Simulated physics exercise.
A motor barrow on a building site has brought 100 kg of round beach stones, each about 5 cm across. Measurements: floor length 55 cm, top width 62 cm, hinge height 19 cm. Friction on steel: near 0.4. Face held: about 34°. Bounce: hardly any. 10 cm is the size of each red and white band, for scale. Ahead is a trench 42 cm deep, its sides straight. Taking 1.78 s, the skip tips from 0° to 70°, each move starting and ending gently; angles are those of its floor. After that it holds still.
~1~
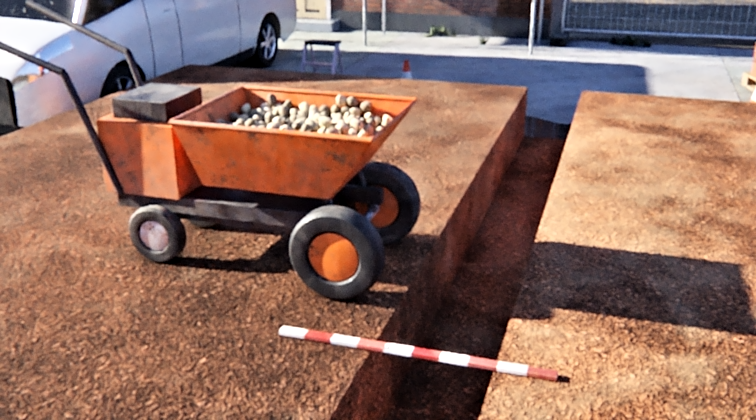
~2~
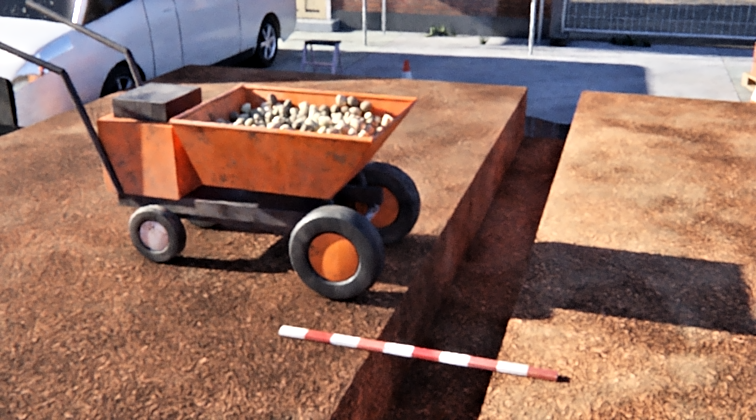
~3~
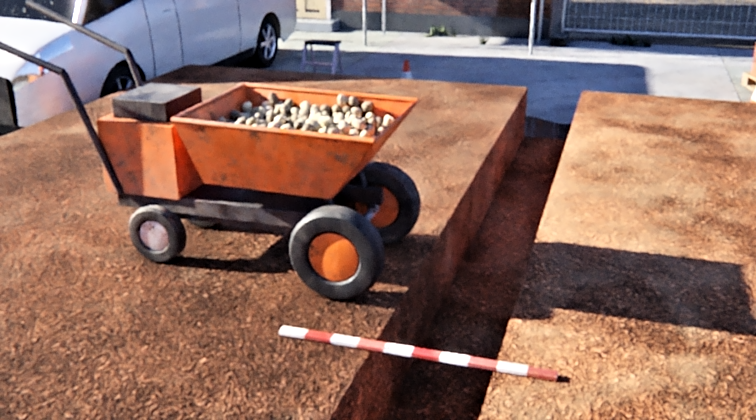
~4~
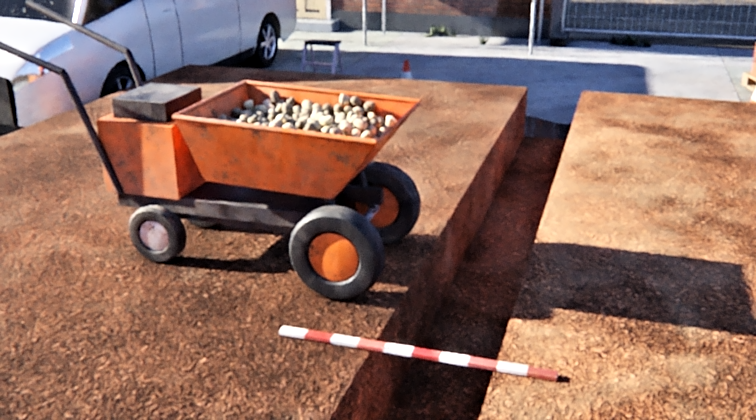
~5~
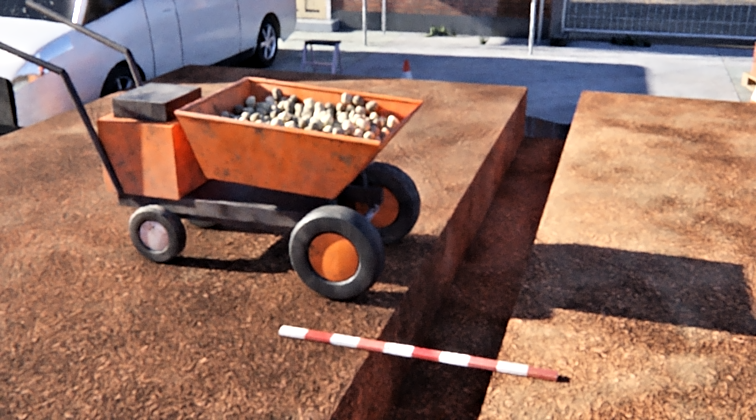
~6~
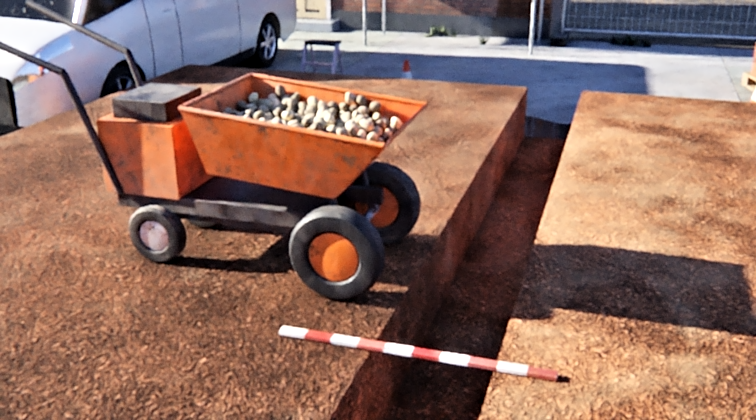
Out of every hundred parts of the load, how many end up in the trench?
Close to 59 in a hundred.
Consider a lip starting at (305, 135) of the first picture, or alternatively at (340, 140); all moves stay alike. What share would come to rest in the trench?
I'd say some 100 per cent and some 95 per cent.
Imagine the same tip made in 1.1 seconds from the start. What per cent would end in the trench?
I'd put it at roughly 50 per cent.
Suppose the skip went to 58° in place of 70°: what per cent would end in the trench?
Roughly 55% would end there.
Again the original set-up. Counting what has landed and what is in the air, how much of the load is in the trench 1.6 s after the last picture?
At that moment: Approx. 25 %.
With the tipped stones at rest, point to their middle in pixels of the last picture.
Their centre sits close to (505, 355).
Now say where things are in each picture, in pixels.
In the first frame, lip at (372, 141), floor tilted 0°, highest stones at (339, 112).
In the second frame, the skip is at 0°, its lip at (372, 141); the top of the load is at (327, 108).
In the third frame, lip at (374, 142), floor tilted 1°, highest stones at (328, 108).
In the fourth frame, the skip is at 2°, its lip at (376, 143); the top of the load is at (319, 104).
In the fifth frame, lip at (380, 144), floor tilted 3°, highest stones at (321, 103).
In the sixth frame, the skip is at 5°, its lip at (384, 146); the top of the load is at (302, 99).
Then, 1.0 s after the last picture the floor is at 59°, 98 % in the skip, 2 % in the trench; the foremost stones are at (495, 228).
Then, 1.6 s after the last picture the floor is at 70°, 43 % in the skip, 27 % in the trench, 30 % past the trench; the foremost stones are at (647, 312).
Then, 1.9 s after the last picture the floor is at 70°, 18 % in the skip, 42 % in the trench, 41 % past the trench; the foremost stones are at (738, 316).
Then, 3.9 s after the last picture the floor is at 70°, 0 % in the skip, 59 % in the trench, 41 % past the trench; the foremost stones are past the picture's edge.
